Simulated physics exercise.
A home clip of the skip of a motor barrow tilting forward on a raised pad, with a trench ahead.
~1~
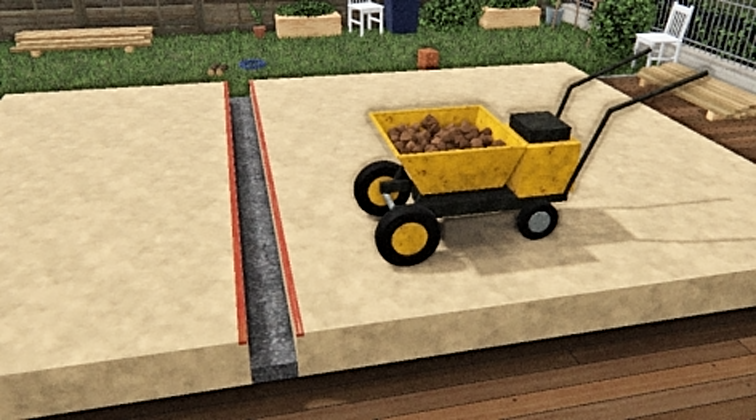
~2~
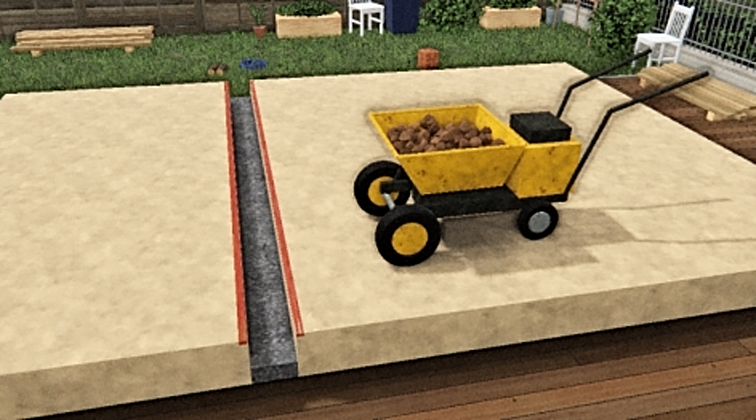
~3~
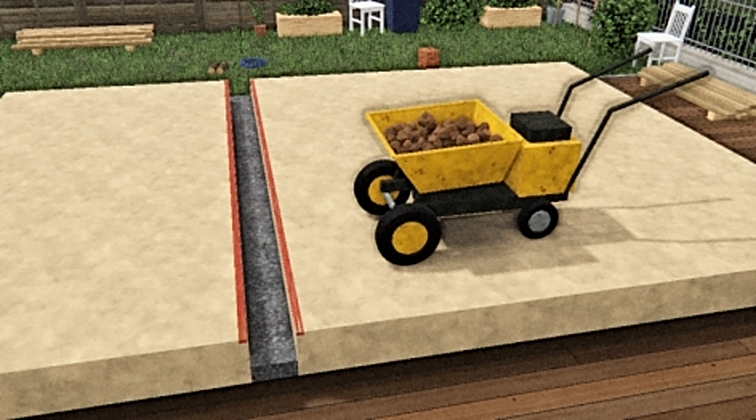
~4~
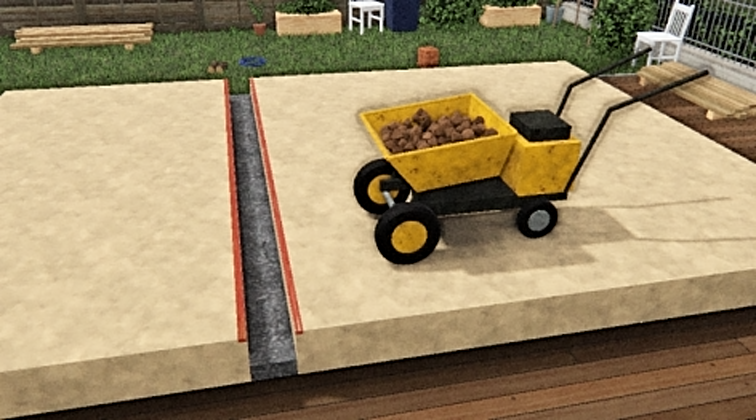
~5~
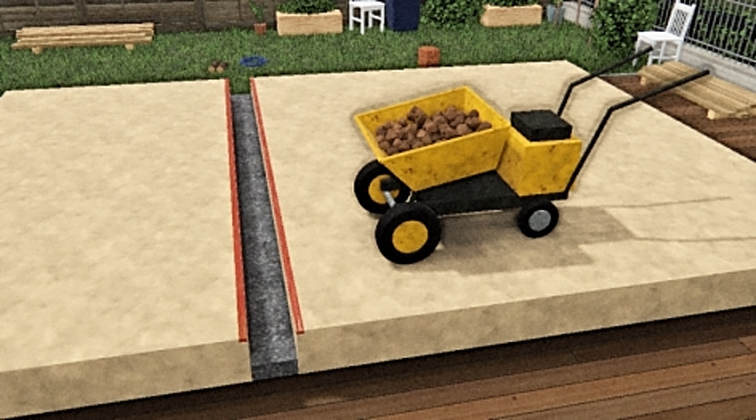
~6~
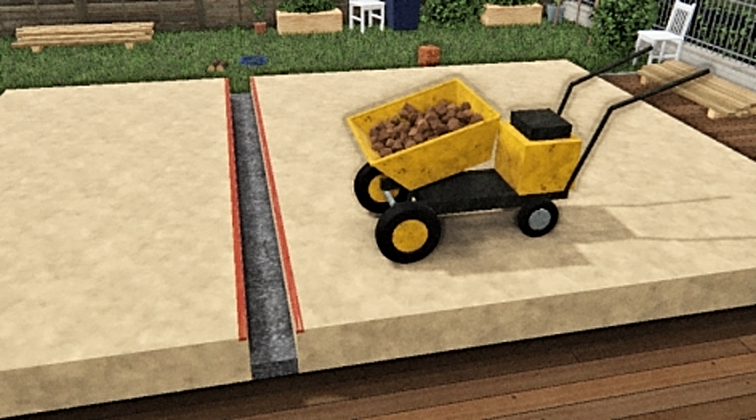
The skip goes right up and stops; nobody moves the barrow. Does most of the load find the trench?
Majority in.
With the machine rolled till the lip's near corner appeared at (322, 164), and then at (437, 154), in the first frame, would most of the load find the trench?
For the first try, shy of half; for the second, shy of half.
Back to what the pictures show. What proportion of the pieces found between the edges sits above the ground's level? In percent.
Roughly 15 %.
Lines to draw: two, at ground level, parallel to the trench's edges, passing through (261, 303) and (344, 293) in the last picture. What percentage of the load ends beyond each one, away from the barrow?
About 20 and 100 %.
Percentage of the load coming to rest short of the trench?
About 30 %.
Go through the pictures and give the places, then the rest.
The first picture shows lip of the skip at (399, 157), level; top of the load at (442, 134), clay clods; first edge of the trench at (294, 302); far edge at (241, 309), the trench under half as wide as the skip, and about as deep as wide.
The second picture shows lip of the skip at (398, 158), level; top of the load at (454, 134).
The third picture shows lip of the skip at (394, 158), tipped barely; top of the load at (452, 131).
The fourth picture shows lip of the skip at (388, 159), tipped a little; top of the load at (457, 121).
The fifth picture shows lip of the skip at (381, 161), tipped a little; top of the load at (455, 127).
The sixth picture shows lip of the skip at (372, 164), tipped clearly; top of the load at (452, 114); first edge of the trench at (294, 298); far edge at (241, 305).
Soon, skip tipped steeply; all in the skip.
A while on, skip tipped right over; most in the skip; a small part short of the trench; a stray few in or heaped over the trench; a small part falling.
Towards the end, skip tipped right over; about a quarter in the skip; about a quarter short of the trench; about half in or heaped over the trench; a stray few beyond it.
Finally, skip tipped right over; about a quarter short of the trench; about two thirds in or heaped over the trench; a stray few beyond it.
